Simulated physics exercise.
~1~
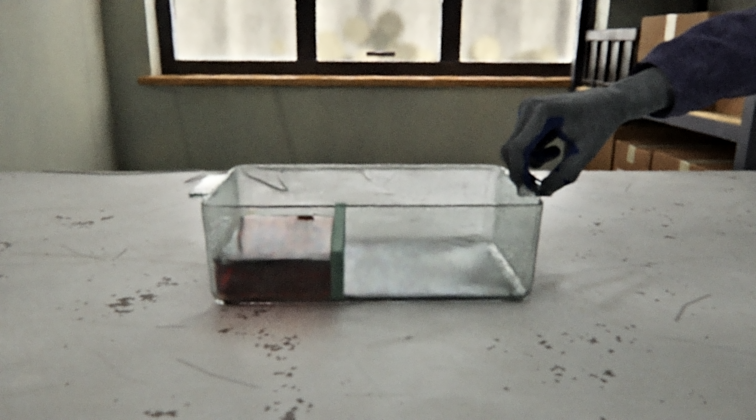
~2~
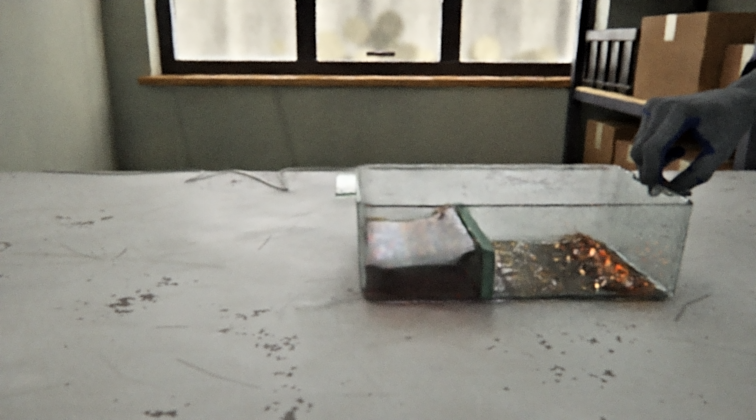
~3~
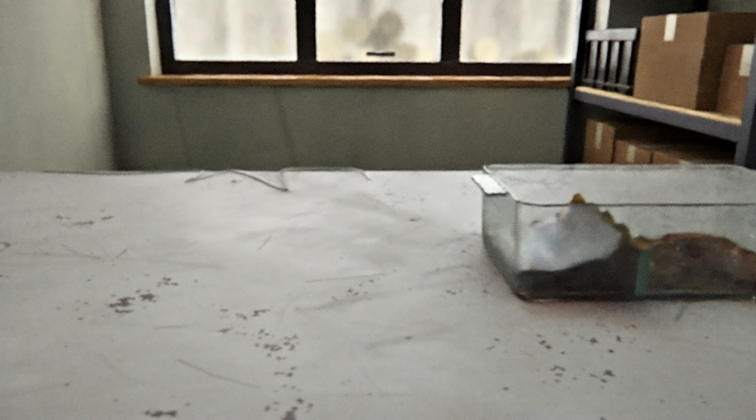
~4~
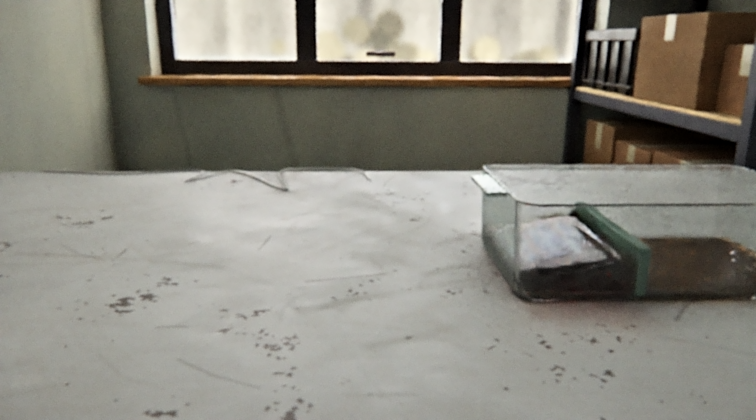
Clear divided tub being pulled right across a table by a hand, dark tea sloshing over the low wall into the empty side.
